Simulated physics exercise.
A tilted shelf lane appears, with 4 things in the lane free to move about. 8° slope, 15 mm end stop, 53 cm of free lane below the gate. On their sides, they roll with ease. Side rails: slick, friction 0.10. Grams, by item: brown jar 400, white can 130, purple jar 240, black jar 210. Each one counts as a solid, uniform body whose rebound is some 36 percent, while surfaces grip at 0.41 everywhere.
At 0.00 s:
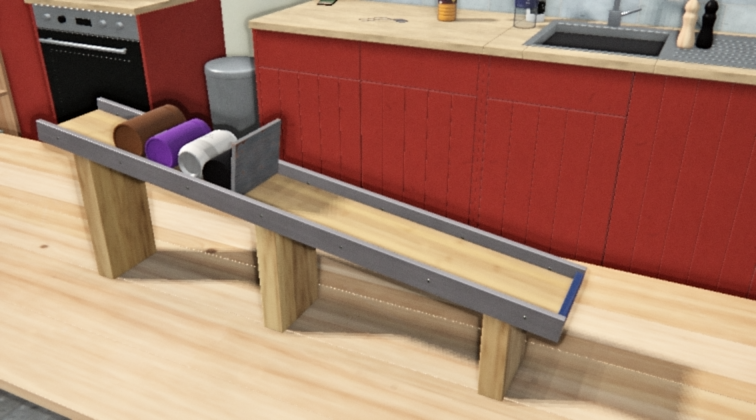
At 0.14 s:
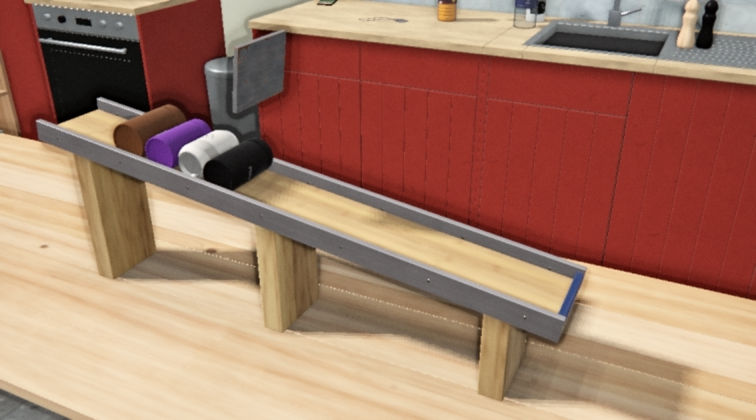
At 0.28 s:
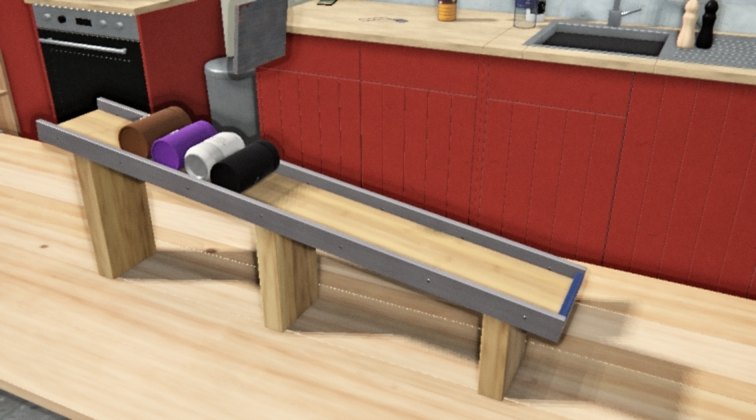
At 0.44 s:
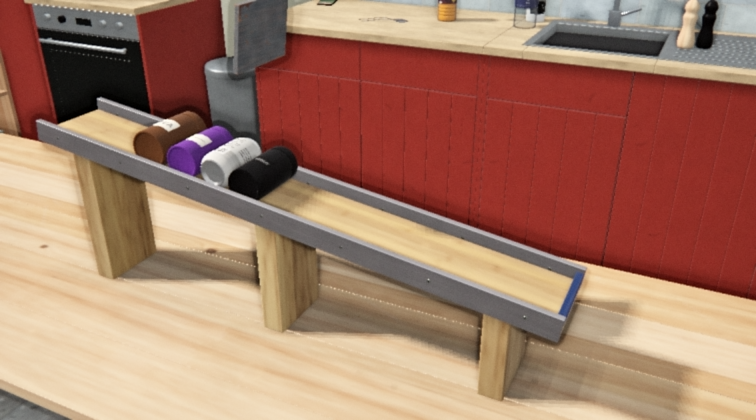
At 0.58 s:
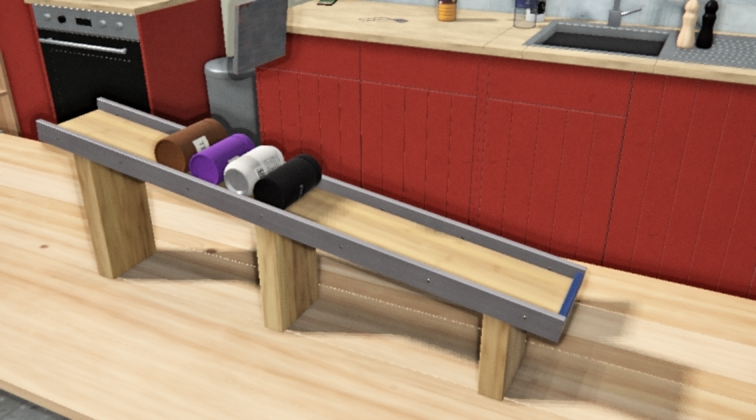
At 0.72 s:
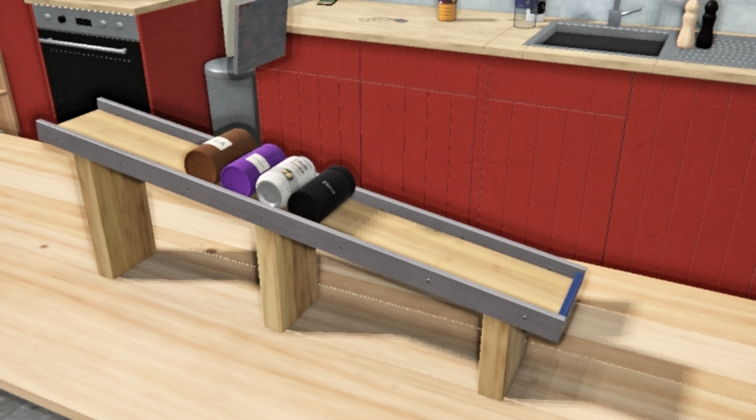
The clip opens on a tilted wooden lane with side rails, where brown, purple, white and black cylinders lie on their sides behind a closed gray gate. The gate lifts up and away, and the four roll together a short way down the slope to the right, the black one leading.
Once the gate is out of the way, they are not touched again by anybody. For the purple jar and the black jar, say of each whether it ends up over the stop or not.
Purple jar: No; black jar: Yes.
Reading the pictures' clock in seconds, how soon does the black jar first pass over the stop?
Around 1.3 seconds.
By 1.12 s, leader 10 cm from the stop; purple jar near (398, 223); black jar near (482, 253).
By 1.52 s, white can and black jar now over the stop; purple jar near (528, 269).
When it is over (2.4 s), over the stop, white can and black jar; the other 2 in the lane. In the last view, purple jar near (552, 278).
